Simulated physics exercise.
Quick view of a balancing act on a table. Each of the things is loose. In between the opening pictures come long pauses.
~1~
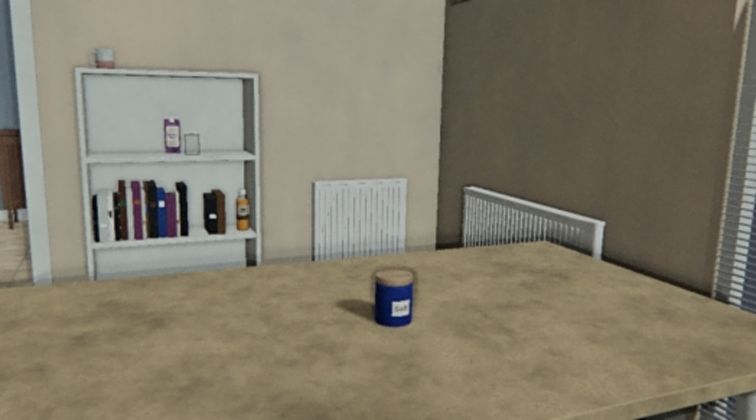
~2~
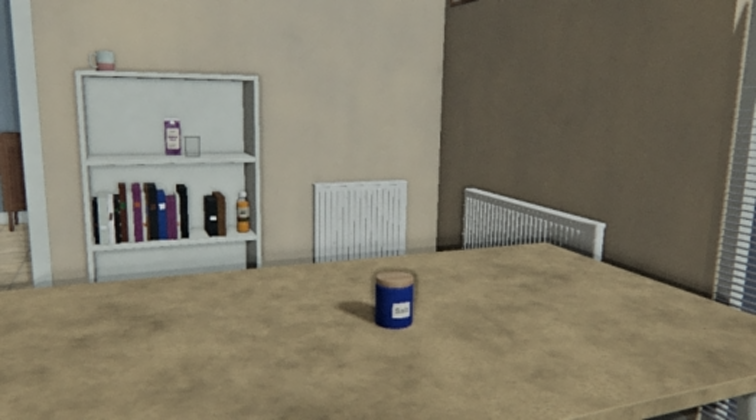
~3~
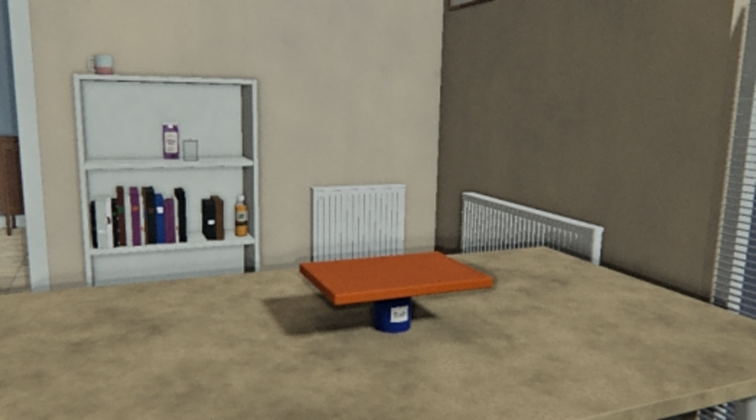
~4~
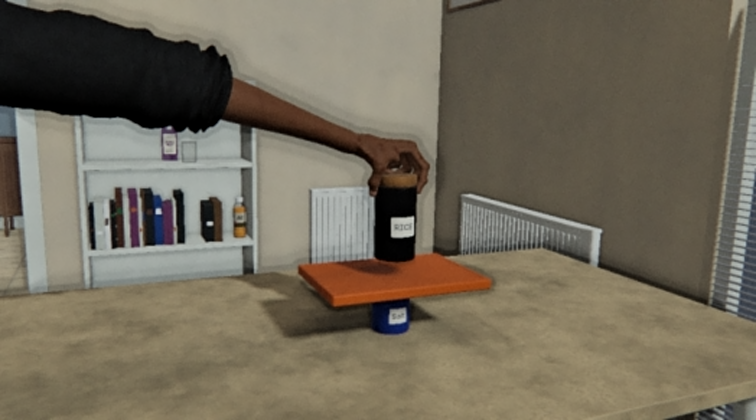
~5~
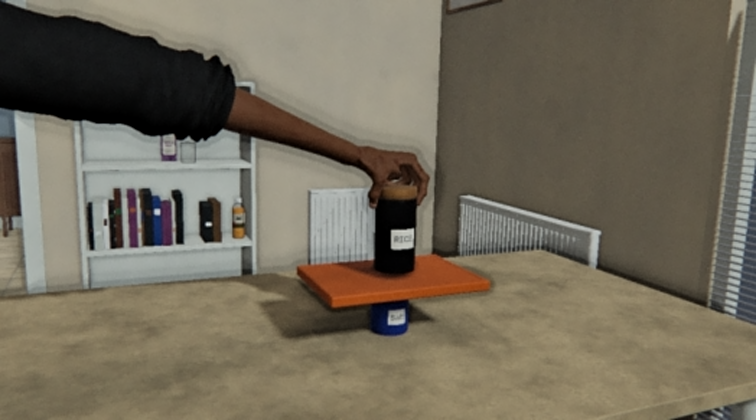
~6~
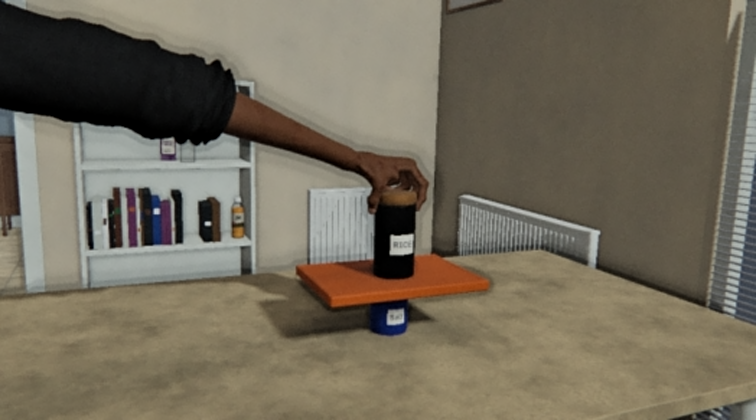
A blue jar with a tan lid stands on a mottled brown tabletop in a room seen from slightly above the table, the view nearly still. Behind it are a white shelf of books and bottles at left, white radiators, and blinds at the right edge. An orange board appears on top of the jar, then a dark-sleeved arm from the left lowers a black jar onto it, still gripping the lid.
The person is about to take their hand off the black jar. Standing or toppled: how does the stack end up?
I expect it to stay steady.
Then, 0.60 s after the last picture, nothing has stirred.
Then, 1.60 s after the last picture, black jar resting near (395, 234).
At rest, all 3 in place. Seen from the same camera at the end, black jar near (395, 234). The stack keeps its balance.
